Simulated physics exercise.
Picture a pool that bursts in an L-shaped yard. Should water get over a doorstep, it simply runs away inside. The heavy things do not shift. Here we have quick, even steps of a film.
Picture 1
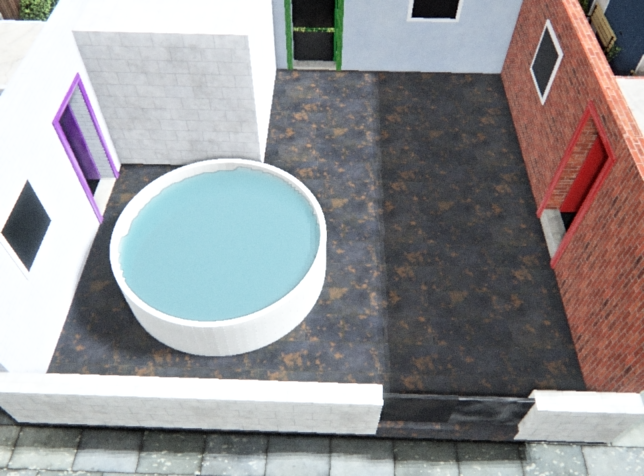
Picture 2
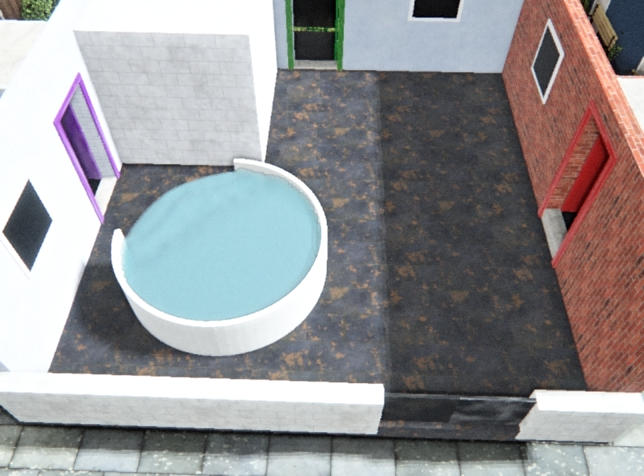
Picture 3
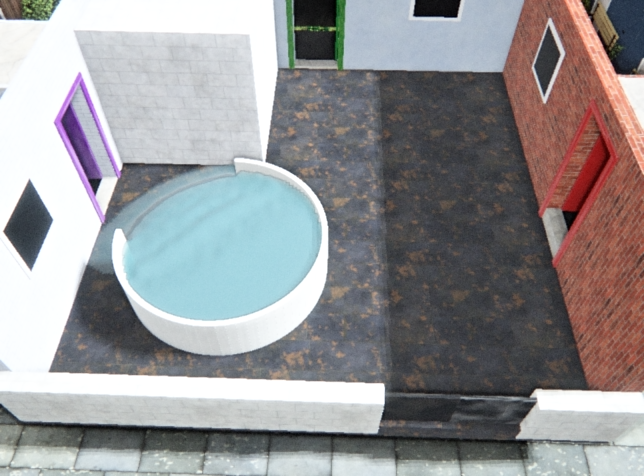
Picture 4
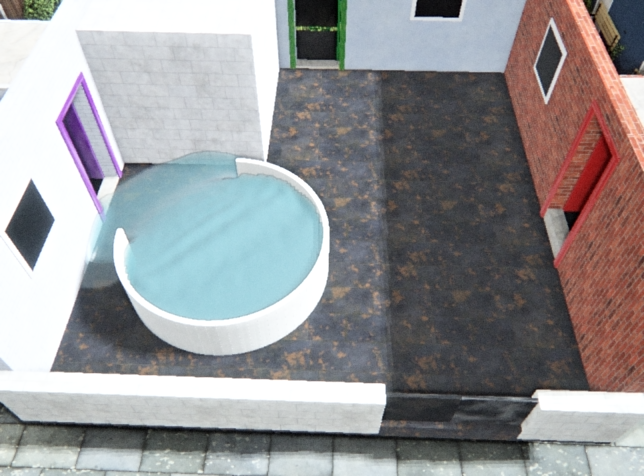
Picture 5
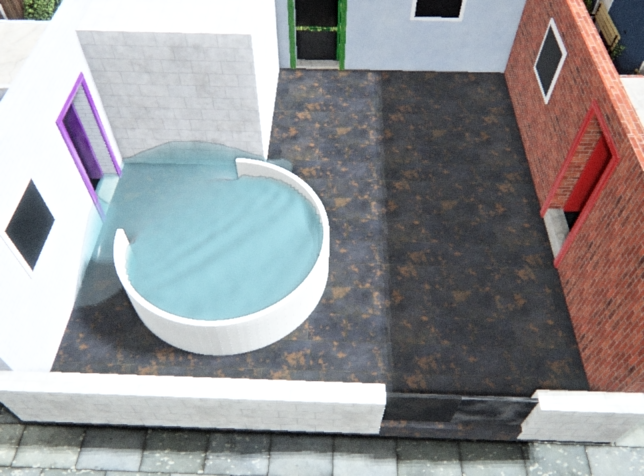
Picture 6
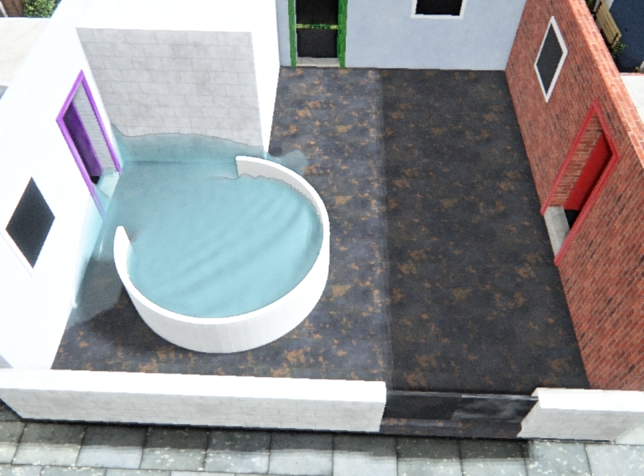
A round pool's far side opens and water pours out toward the white walls.
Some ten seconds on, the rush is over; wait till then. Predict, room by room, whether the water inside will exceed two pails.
Red door: Does not exceed two pails. Purple door: Exceeds two pails. Green door: Does not exceed two pails.
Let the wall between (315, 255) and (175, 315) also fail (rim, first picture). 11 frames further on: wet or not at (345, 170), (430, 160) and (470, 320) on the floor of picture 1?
Listed order gives left alone; left alone; sopping.
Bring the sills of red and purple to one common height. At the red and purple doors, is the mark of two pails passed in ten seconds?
One by one: Red door overshoots, purple door overshoots.
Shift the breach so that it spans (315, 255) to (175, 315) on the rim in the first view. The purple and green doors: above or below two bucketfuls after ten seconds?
The purple door ends up above, while the green door ends up above.
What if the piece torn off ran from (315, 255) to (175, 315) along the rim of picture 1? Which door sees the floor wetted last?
I say the one in green.
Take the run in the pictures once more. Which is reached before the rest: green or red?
It would be the red one.
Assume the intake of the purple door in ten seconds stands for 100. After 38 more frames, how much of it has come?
Approximately 85 in a hundred, I reckon.
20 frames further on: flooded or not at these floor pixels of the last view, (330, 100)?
Lab note - point status: Unflooded.
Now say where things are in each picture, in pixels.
Still water in the pool at (220, 236), in the first picture.
Water pours out on the pool's far side and has run to a hidden place, in the second picture.
Water pours out on the pool's far side and has run to a hidden place, in the third picture.
The front is at (83, 282), out from the gap on the pool's far side, in the fourth picture.
Water pours out on the pool's far side and has run to (76, 302), in the fifth picture.
The front is at (68, 321), out from the gap on the pool's far side, in the sixth picture.
A moment on, water covers 20 % of the floor; the red door not reached, the purple door far over two buckets in, the green door not reached.
Next, water covers 30 % of the floor; the red door not reached, the purple door far over two buckets in, the green door not reached.
Then, water covers 55 % of the floor; the red door not reached, the purple door far over two buckets in, the green door not reached.
Later, water covers 80 % of the floor; the red door wet at the sill, nothing in, the purple door far over two buckets in, the green door not reached.
In the end, water covers 95 % of the floor; the red door wet at the sill, nothing in, the purple door far over two buckets in, the green door wet at the sill, nothing in.
